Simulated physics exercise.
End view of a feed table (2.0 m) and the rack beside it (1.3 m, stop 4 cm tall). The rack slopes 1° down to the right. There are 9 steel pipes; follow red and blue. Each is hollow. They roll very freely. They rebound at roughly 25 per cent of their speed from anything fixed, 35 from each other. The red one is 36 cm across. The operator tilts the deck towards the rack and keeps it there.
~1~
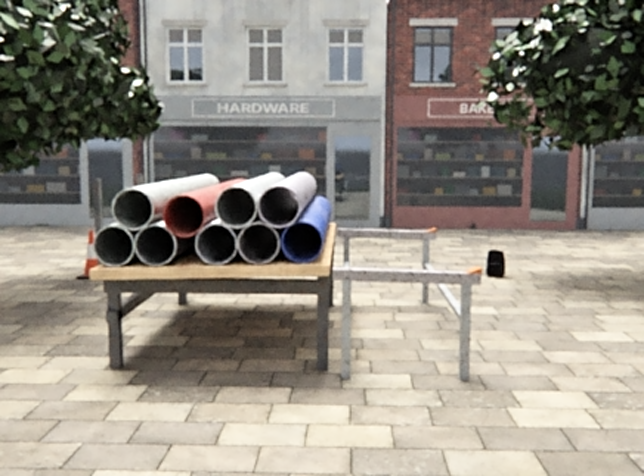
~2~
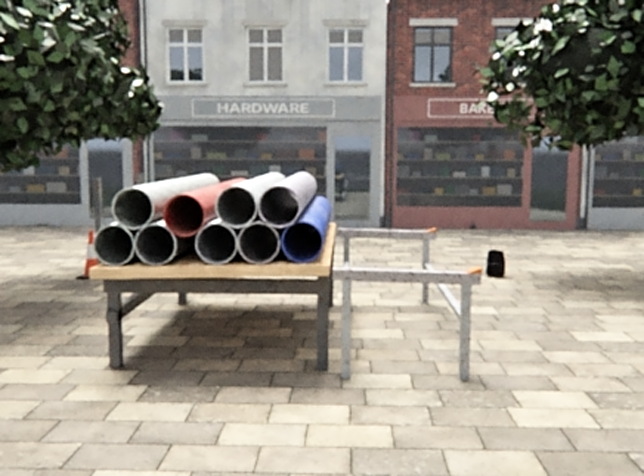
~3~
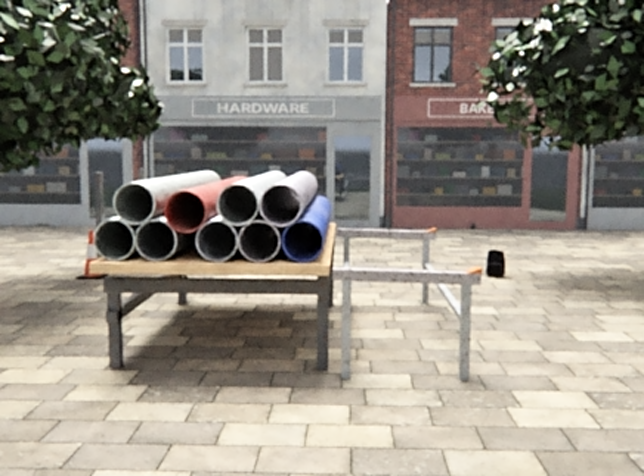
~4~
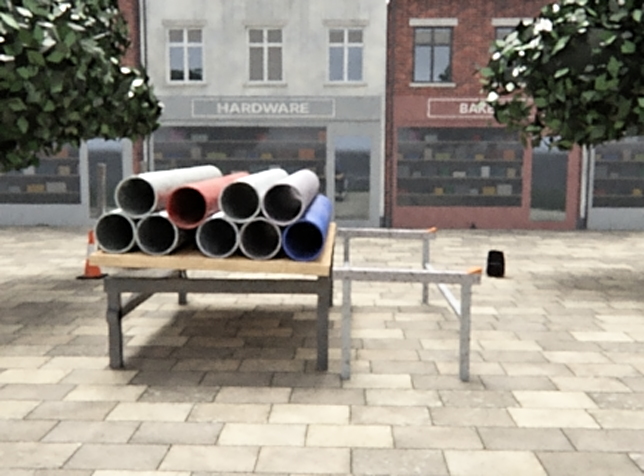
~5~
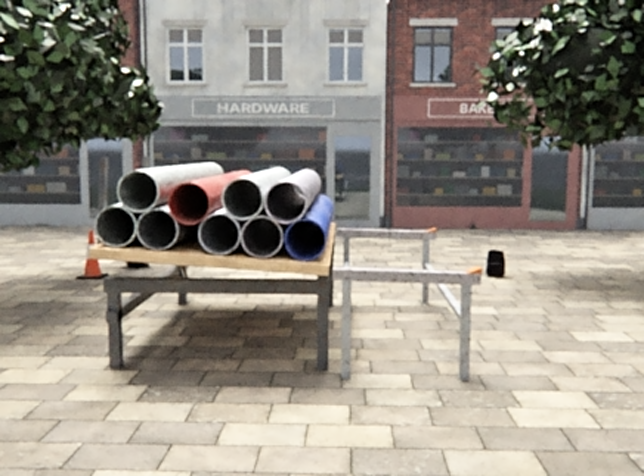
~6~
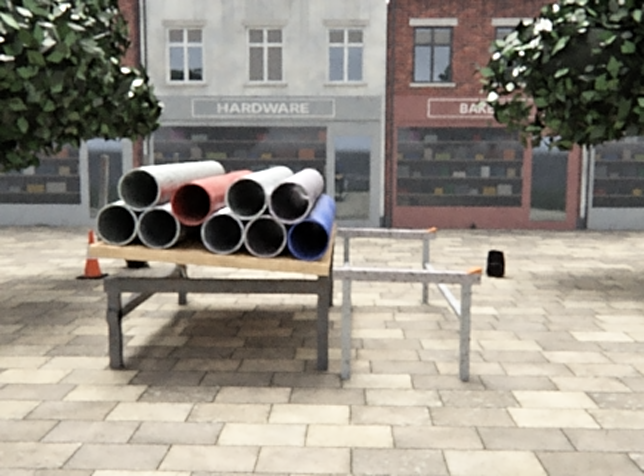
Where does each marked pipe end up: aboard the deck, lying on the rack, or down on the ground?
Red ends lying on the rack. Blue ends down on the ground.
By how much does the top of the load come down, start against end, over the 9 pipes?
Roughly 0 cm.
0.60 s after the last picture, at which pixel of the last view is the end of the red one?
At about (203, 230).
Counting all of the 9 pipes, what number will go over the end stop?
In all, 1.
Another 0.6 s on from the last picture, red is in the air, 110 cm from the hinge, rolling right; blue is on the rack, 130 cm from the rack's far end, rolling right; 0 of 9 over the stop.
Another 1.4 s on from the last picture, red is on the deck, 95 cm from the hinge, rolling right; blue is on the rack, 80 cm from the rack's far end, rolling right; 0 of 9 over the stop.
Another 2.2 s on from the last picture, red is on the deck, 60 cm from the hinge, rolling right; blue is on the rack, 5 cm from the rack's far end, rolling right; 0 of 9 over the stop.
Another 3.2 s on from the last picture, red is on the rack, 125 cm from the rack's far end, rolling right; blue is beyond the stop, on the ground; 1 of 9 over the stop.
In the end (6.0 s after the last picture), red is on the rack, 120 cm from the rack's far end; blue is over the stop, on the ground; 1 of 9 over the stop.
